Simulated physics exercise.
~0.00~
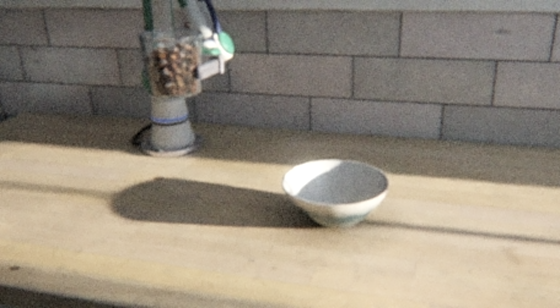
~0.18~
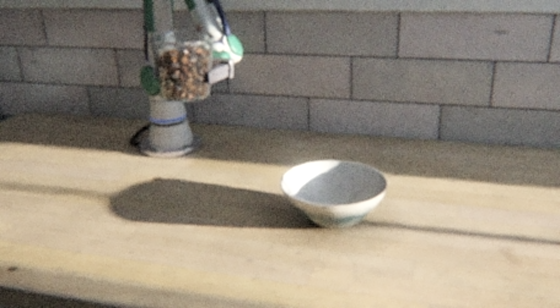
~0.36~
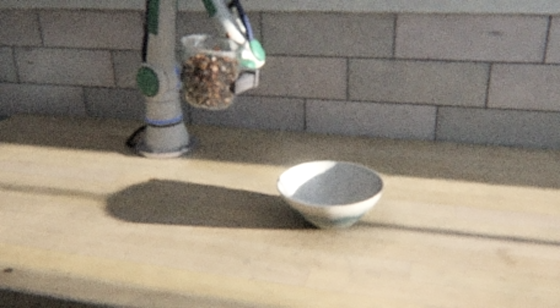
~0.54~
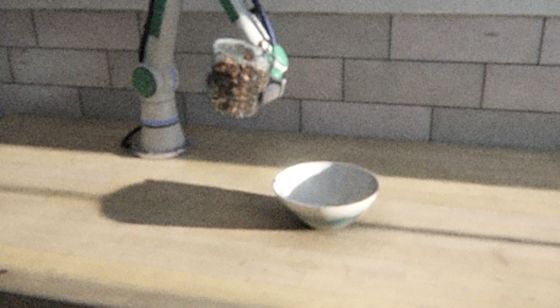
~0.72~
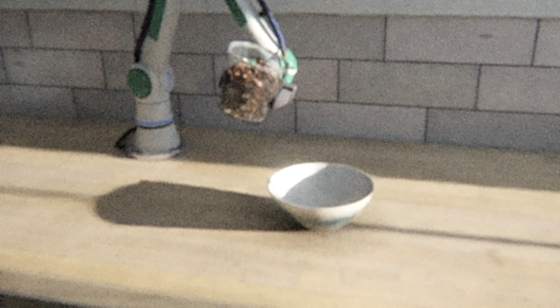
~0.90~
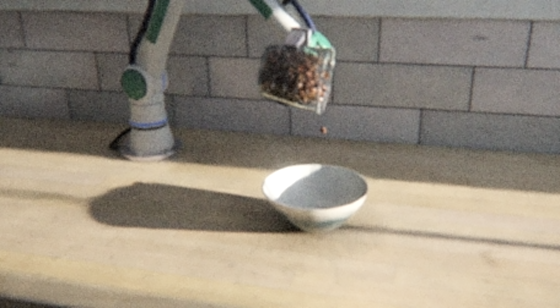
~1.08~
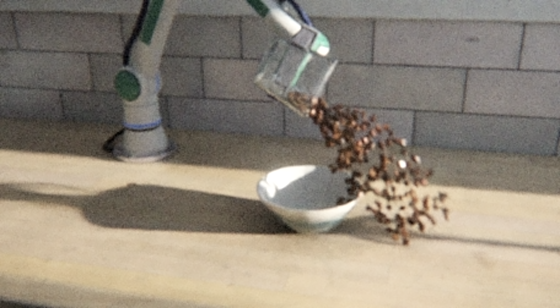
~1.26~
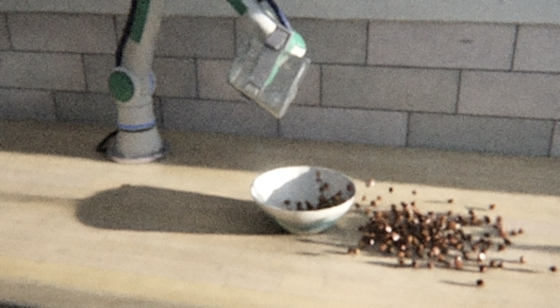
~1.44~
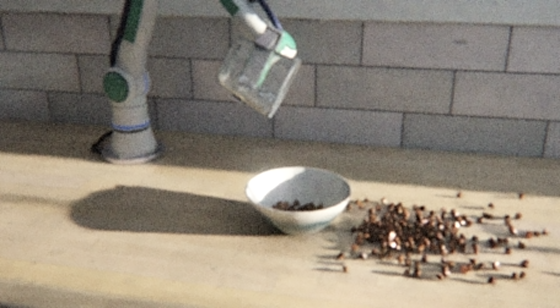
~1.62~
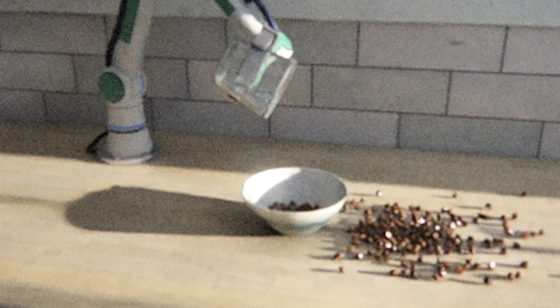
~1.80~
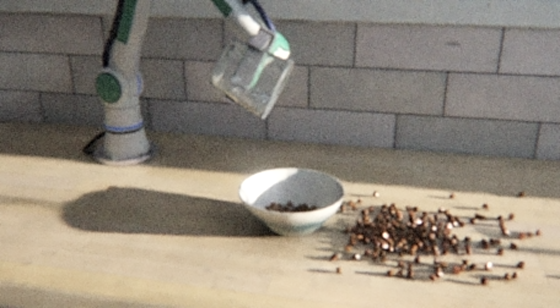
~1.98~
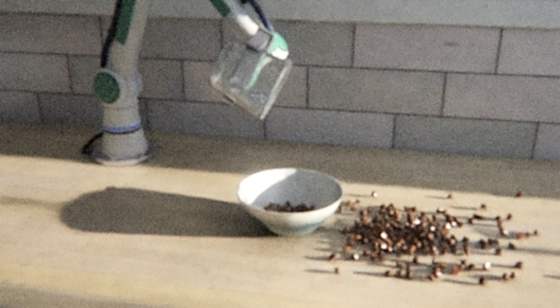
A robot arm carries a clear beaker of brown pellets rightward toward a white bowl on a wooden table, then tips it, spilling them all; some land in the bowl, but most scatter across the table to its right, and the emptied beaker draws back slightly, still tilted.
